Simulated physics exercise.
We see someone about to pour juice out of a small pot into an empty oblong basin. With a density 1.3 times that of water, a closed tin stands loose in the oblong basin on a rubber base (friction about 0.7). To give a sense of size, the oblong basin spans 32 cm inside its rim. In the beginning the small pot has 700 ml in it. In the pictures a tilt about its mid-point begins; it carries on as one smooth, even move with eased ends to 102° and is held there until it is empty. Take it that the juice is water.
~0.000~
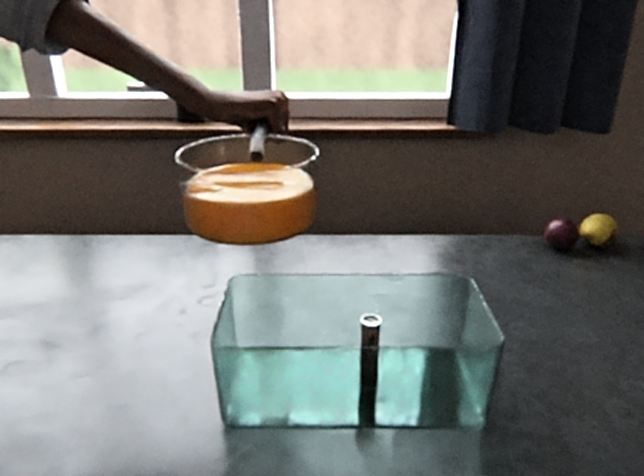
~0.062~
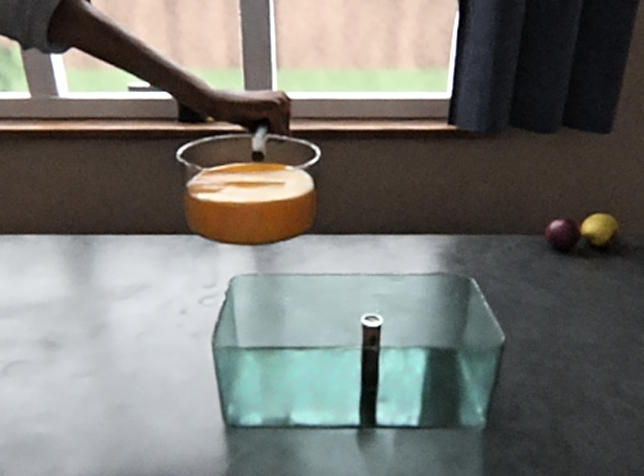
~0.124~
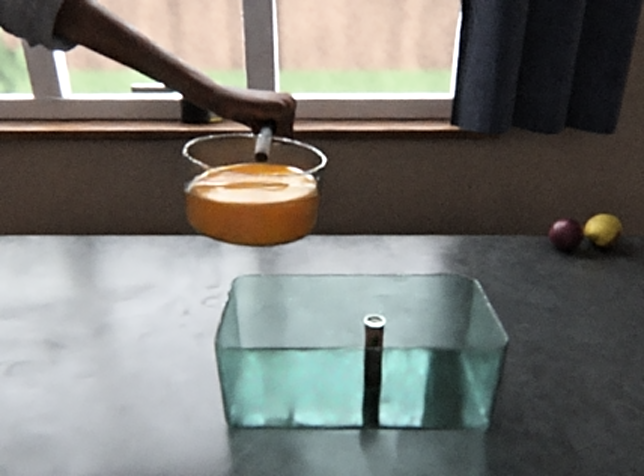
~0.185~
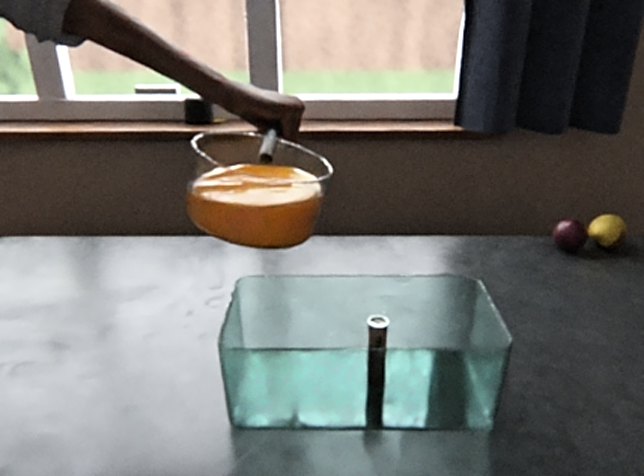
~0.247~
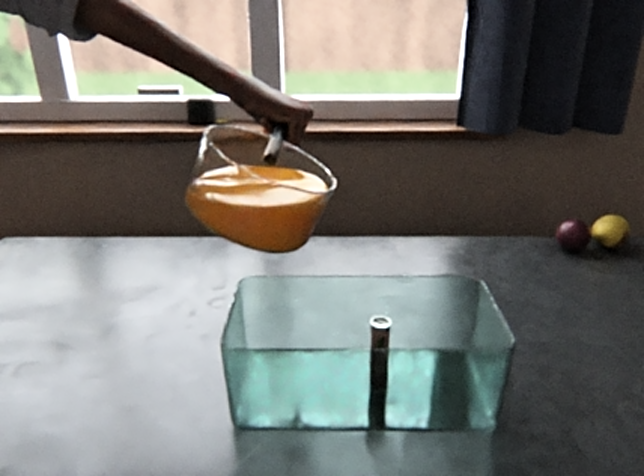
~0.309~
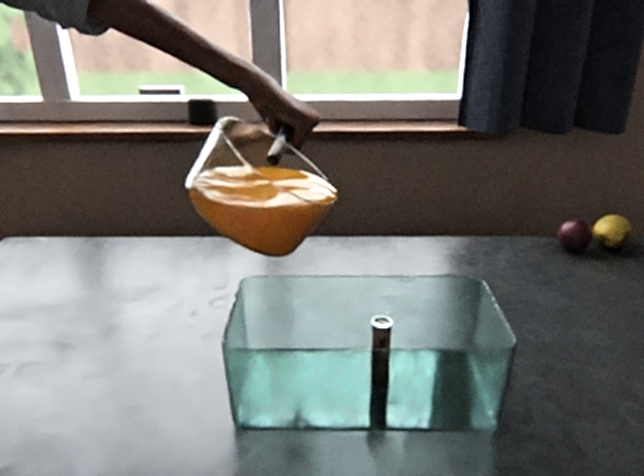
A clear glass pot of orange juice, held by a hand reaching in from the upper left, hangs above a dark grey tabletop, viewed from the front and slightly above. Below it sits a pale green, see-through oblong basin with a slim dark tin upright inside, while red and yellow fruits rest at right near a dark curtained window. The hand tilts the pot steadily rightward as the view drifts very slightly.
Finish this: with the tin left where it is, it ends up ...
It ends up knocked over.
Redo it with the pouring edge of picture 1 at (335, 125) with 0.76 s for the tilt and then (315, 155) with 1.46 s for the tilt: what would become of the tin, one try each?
First it goes over; then it goes over.
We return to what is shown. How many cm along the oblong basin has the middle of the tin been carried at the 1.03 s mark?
Estimate: Around 5 cm.
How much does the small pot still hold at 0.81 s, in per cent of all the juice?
Close to 10 percent of the whole amount.
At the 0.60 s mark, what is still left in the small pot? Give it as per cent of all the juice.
Some 36 per cent.
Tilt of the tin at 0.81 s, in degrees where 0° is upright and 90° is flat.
5°.
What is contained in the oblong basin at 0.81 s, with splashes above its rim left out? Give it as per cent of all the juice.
It works out near 80 per cent.
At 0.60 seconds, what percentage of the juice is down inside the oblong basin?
Estimate - around 22 in a hundred parts.
By 0.60 s the tilt is 90° and 36 per cent is still to pour; the tin stands where it began.
By 0.81 s the tilt is 102° and 10 per cent is still to pour; the tin stands 1 cm from where it began.
By 1.03 s the tilt is 102° and 1 per cent is still to pour; the tin leans 42°.
By 1.27 s the tilt is 102° and 0 per cent is still to pour; the tin lies on its side.
At rest the tin lies on its side.
